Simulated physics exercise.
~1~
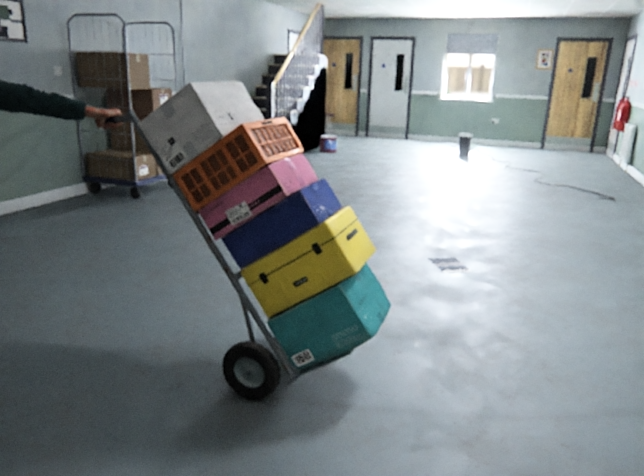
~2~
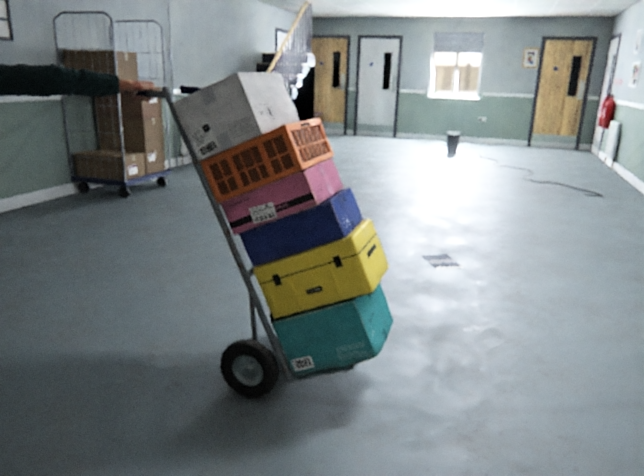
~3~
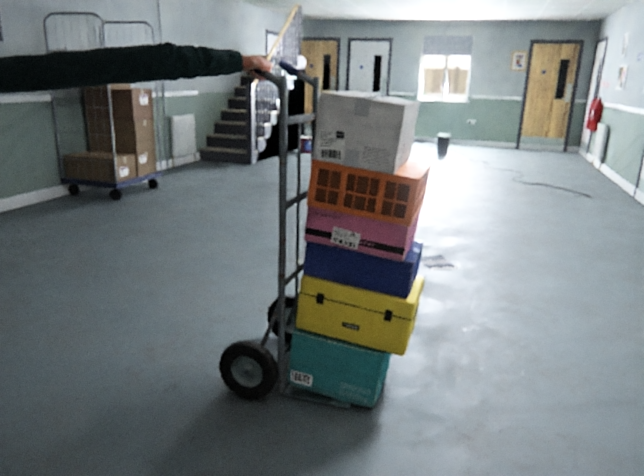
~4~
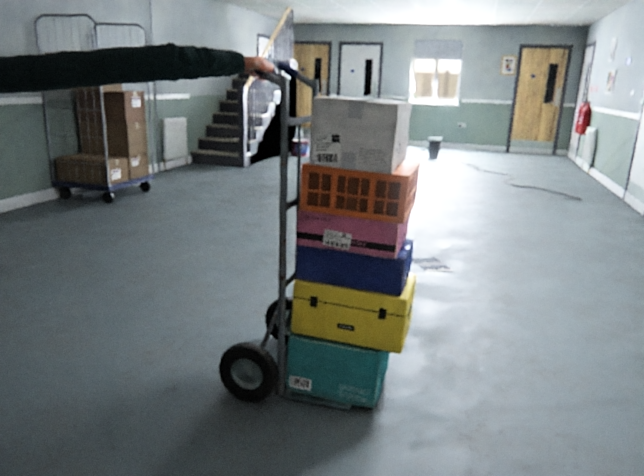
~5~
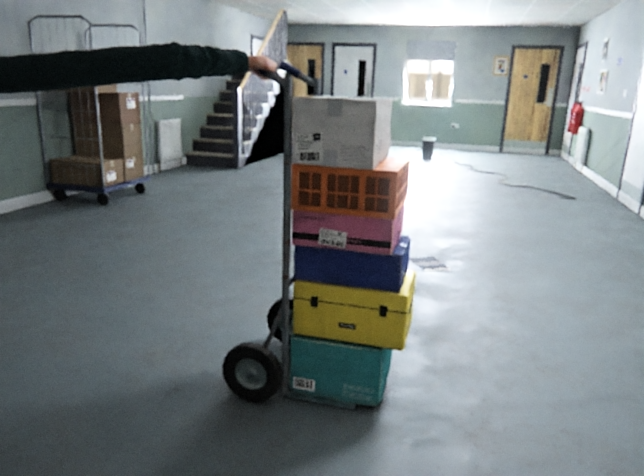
A two-wheeled hand truck, tilted back toward the left and held by an outstretched arm in a dark sleeve, carries a stack of six colourful containers across a wide grey floor. The hand guides the handle forward, and the load begins to swing up. The truck comes upright with its plate on the floor, the turquoise box lowest and the white parcel on top. The stack shifts slightly but keeps its order, then settles. It ends standing still beside the upright frame, nothing fallen, the hand still on the handle.
